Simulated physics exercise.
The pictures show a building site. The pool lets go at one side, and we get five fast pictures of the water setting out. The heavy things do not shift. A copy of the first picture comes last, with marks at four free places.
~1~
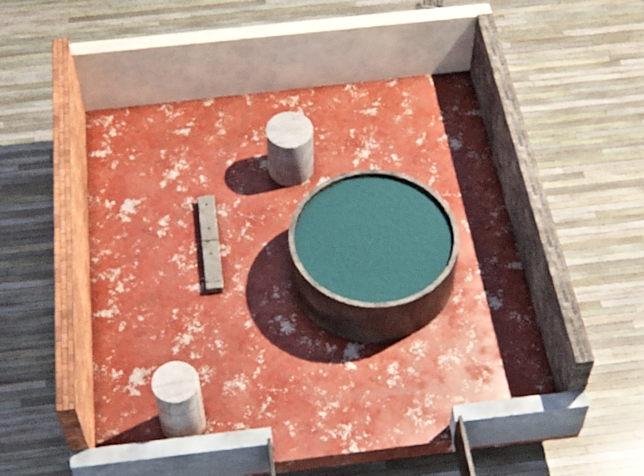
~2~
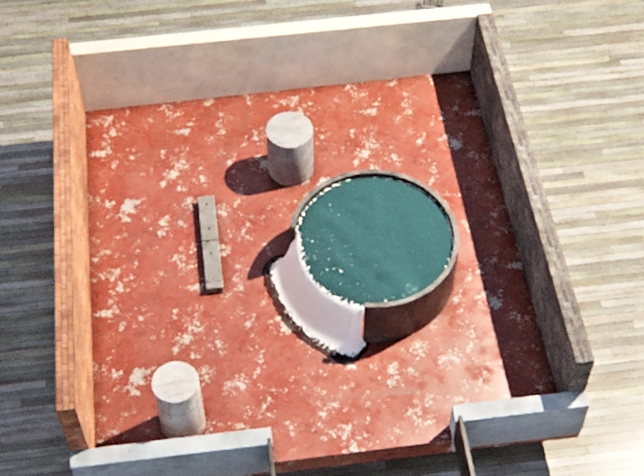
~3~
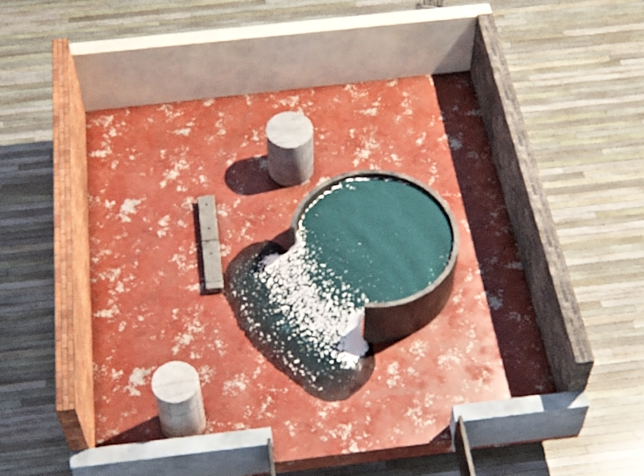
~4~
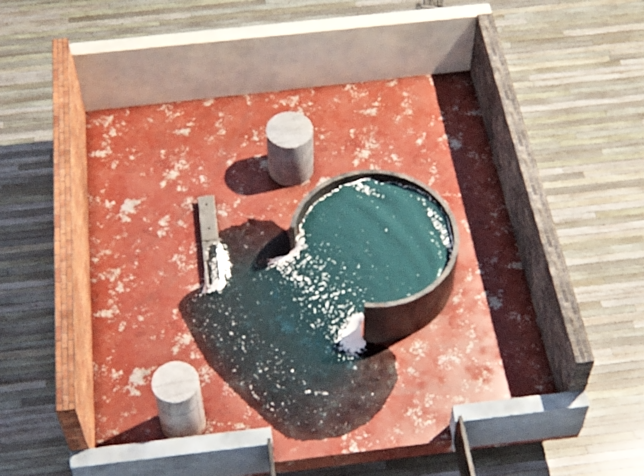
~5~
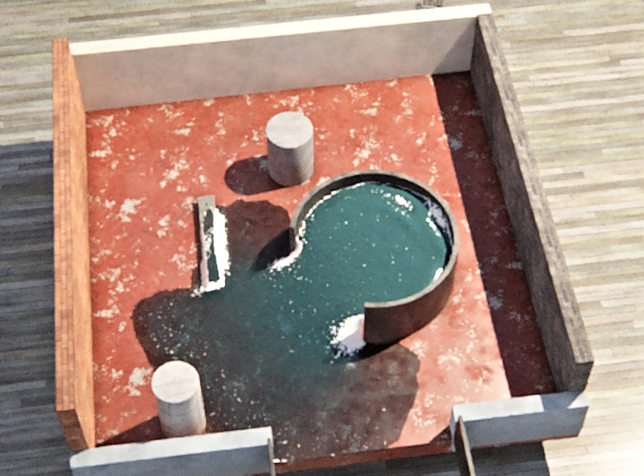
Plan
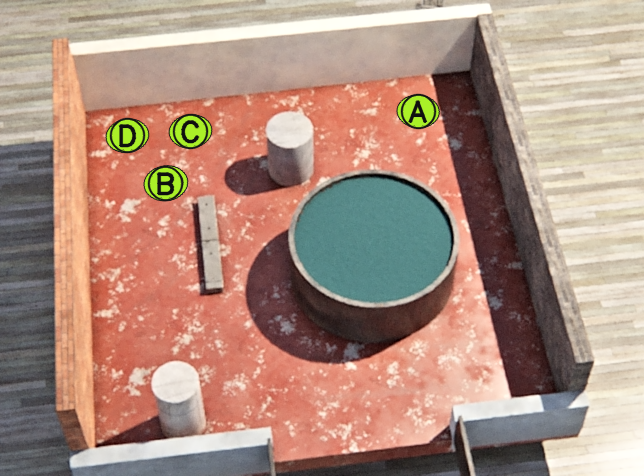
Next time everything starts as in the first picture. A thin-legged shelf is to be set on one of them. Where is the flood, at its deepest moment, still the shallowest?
It is A.
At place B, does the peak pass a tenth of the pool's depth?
Yes, clearly.
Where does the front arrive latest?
That would be A.
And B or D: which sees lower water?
Place B.
In lime, A at (418, 111); B at (165, 183); C at (190, 131); D at (127, 135).
If A is chosen, the water peaks at about 14 % of the depth that stood in the pool.
If B is chosen, the water peaks at about 25 % of the depth that stood in the pool.
If C is chosen, the water peaks at about 30 % of the depth that stood in the pool.
If D is chosen, the water peaks at about 35 % of the depth that stood in the pool.
